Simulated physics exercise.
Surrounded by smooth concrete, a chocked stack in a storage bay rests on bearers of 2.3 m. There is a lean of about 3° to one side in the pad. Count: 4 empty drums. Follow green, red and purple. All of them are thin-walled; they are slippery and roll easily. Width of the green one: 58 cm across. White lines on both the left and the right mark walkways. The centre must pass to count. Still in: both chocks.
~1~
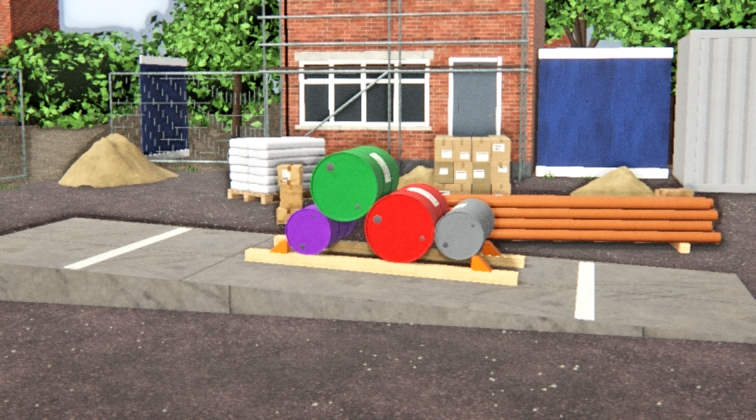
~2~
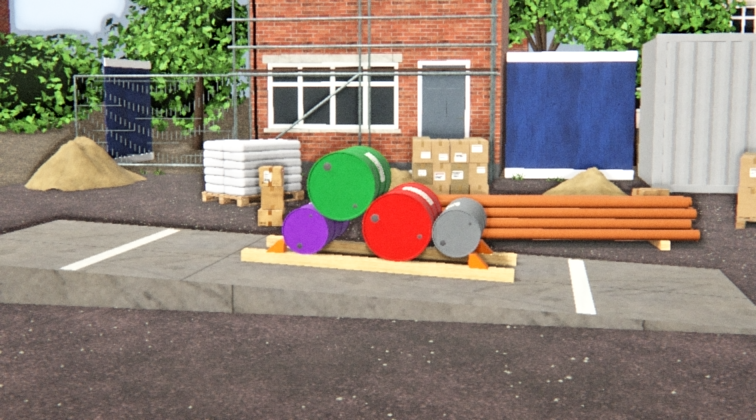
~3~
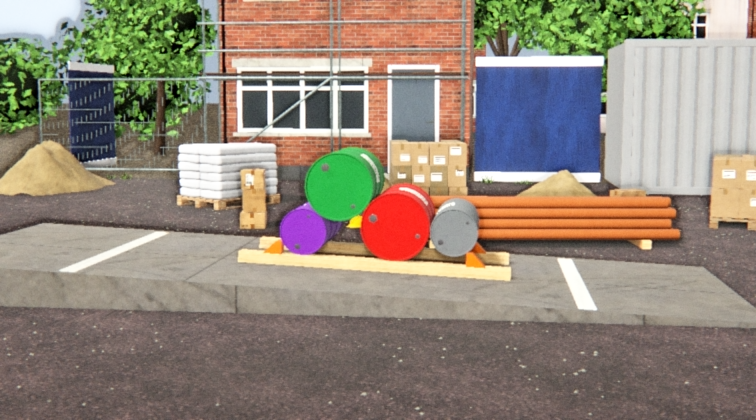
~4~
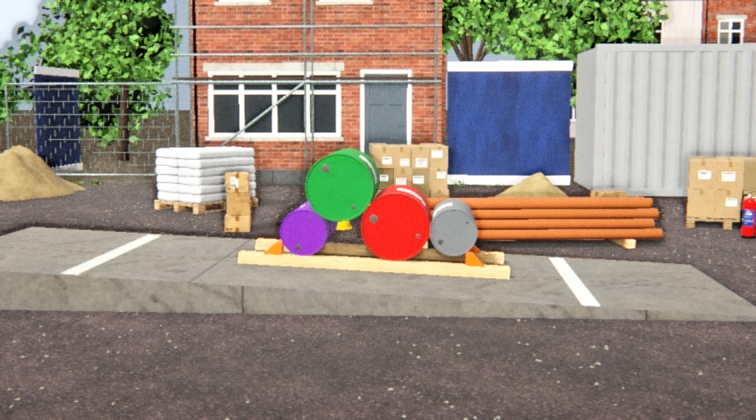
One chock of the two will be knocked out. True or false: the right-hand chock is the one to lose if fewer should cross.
False - the left one is.
With the left chock gone, after 3.9 s, green is on the bearers, 75 cm from the bearers' left end; red is on the bearers, 100 cm from the bearers' right end; purple is off the bearers, 35 cm short of the left line, rolling left; 0 past a line.
With the left chock gone, finally, green is on the bearers, 75 cm from the bearers' left end; red is on the bearers, 100 cm from the bearers' right end; purple is off the bearers, 95 cm short of the left line; 0 past a line.
With the right chock gone, after 3.1 s, green is on the bearers, 5 cm from the bearers' right end, rolling right; red is past the right line; purple is on the bearers, 85 cm from the bearers' left end, rolling right; 2 past a line.
With the right chock gone, finally, green is past the right line; red is past the right line; purple is past the right line; 4 past a line.
